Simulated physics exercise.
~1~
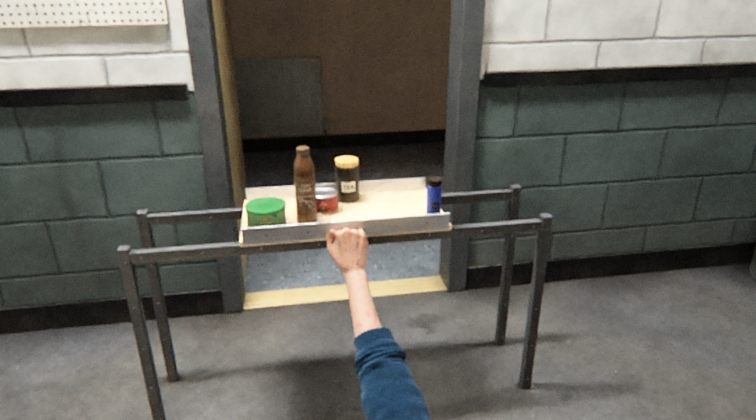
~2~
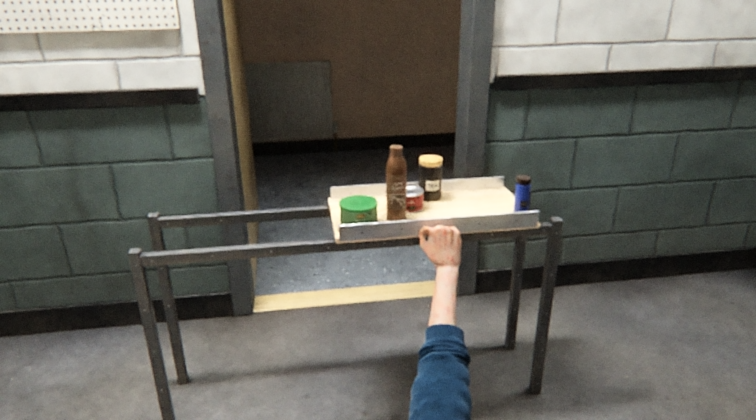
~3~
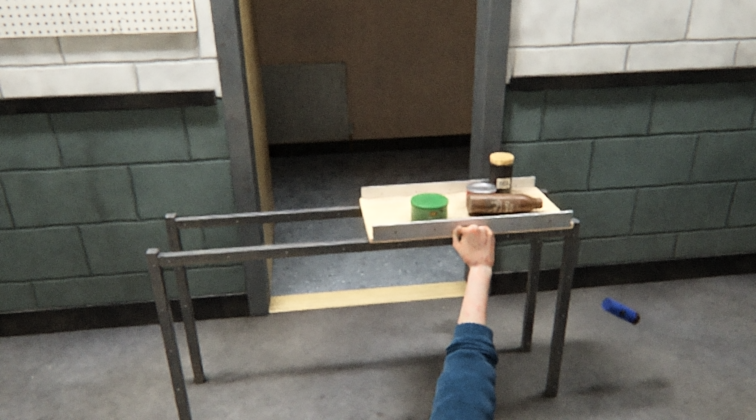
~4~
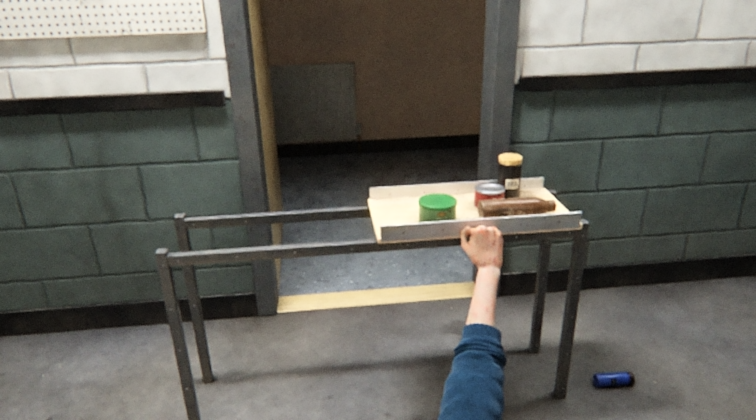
We see a hand slide a railed tray of containers to the right along a metal frame until it stops; the blue shaker drops off the right end to the floor, and the brown bottle topples, ending on its side beside the upright black jar, green tub and red tub.
